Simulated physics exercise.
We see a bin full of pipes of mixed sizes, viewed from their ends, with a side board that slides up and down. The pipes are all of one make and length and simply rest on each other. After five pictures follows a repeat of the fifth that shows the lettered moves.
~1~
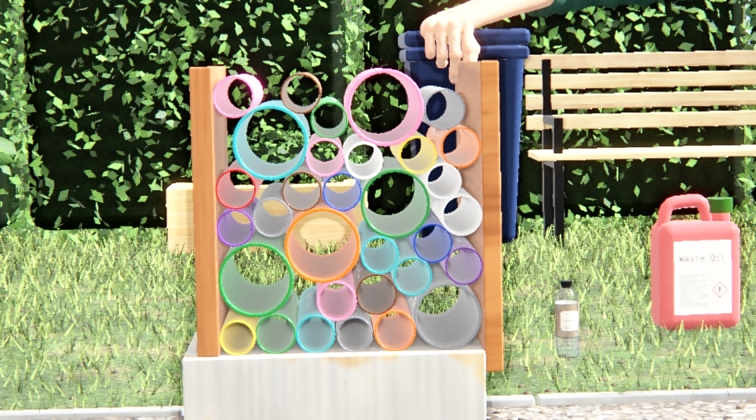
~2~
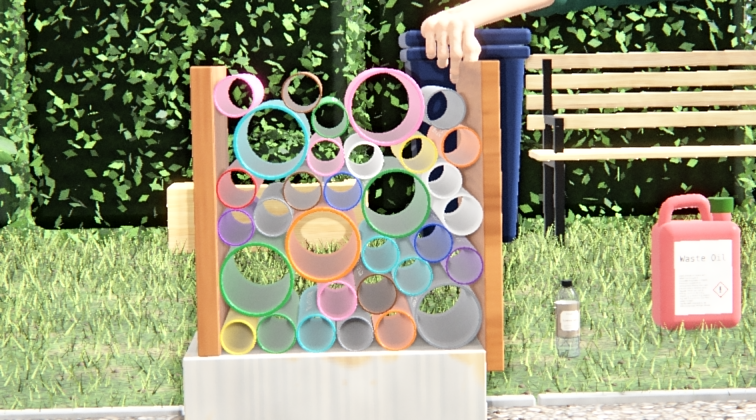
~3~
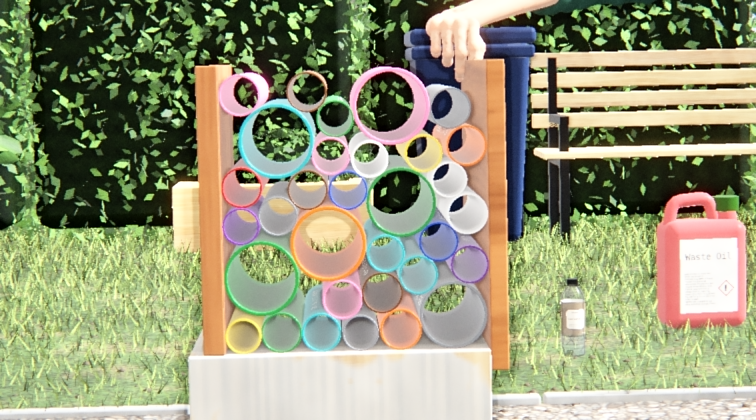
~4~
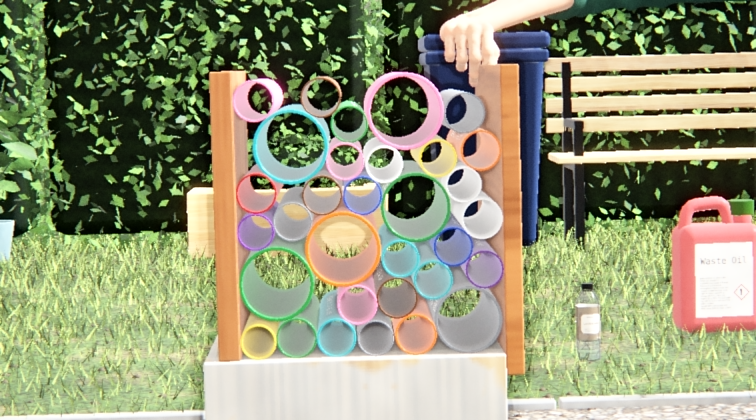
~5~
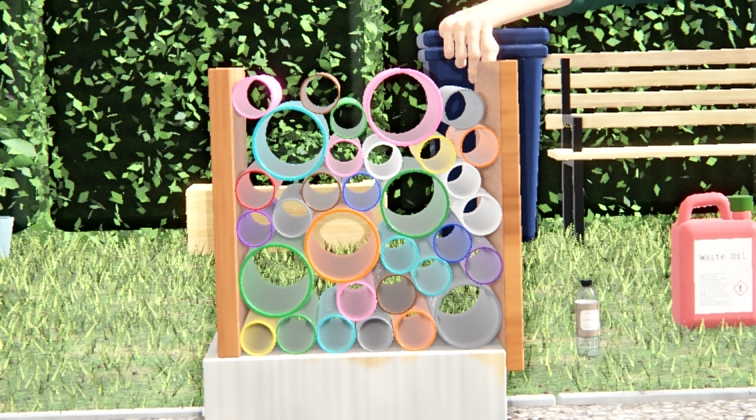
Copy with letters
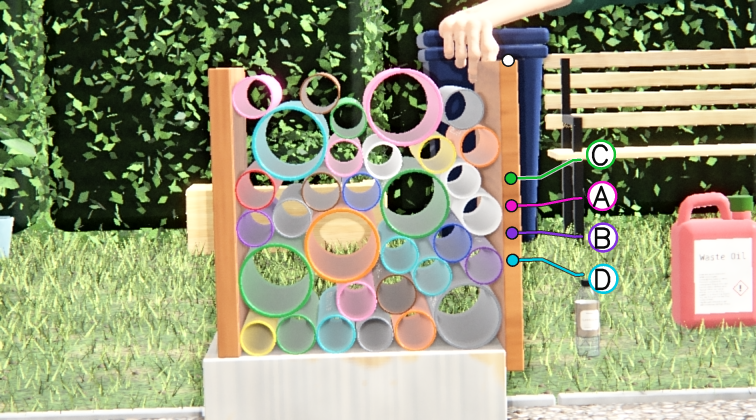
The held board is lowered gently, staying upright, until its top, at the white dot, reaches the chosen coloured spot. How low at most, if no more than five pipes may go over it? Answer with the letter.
Slide it to B.
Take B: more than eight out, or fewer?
It loses fewer than eight.
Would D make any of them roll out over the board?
Yes, at D.
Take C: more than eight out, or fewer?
At C, fewer than eight.
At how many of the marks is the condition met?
Three of the four.
On the marked copy, A at (511, 206); B at (512, 233); C at (511, 178); D at (513, 260); the white dot at (508, 60).
Following B. Soon after the start, top of the board (501, 144).
Later, top of the board (503, 232).
In the end, top of the board (503, 232), three out over the board.
As for the rest, A two out over the board; C none out over the board; D more than five out over the board.
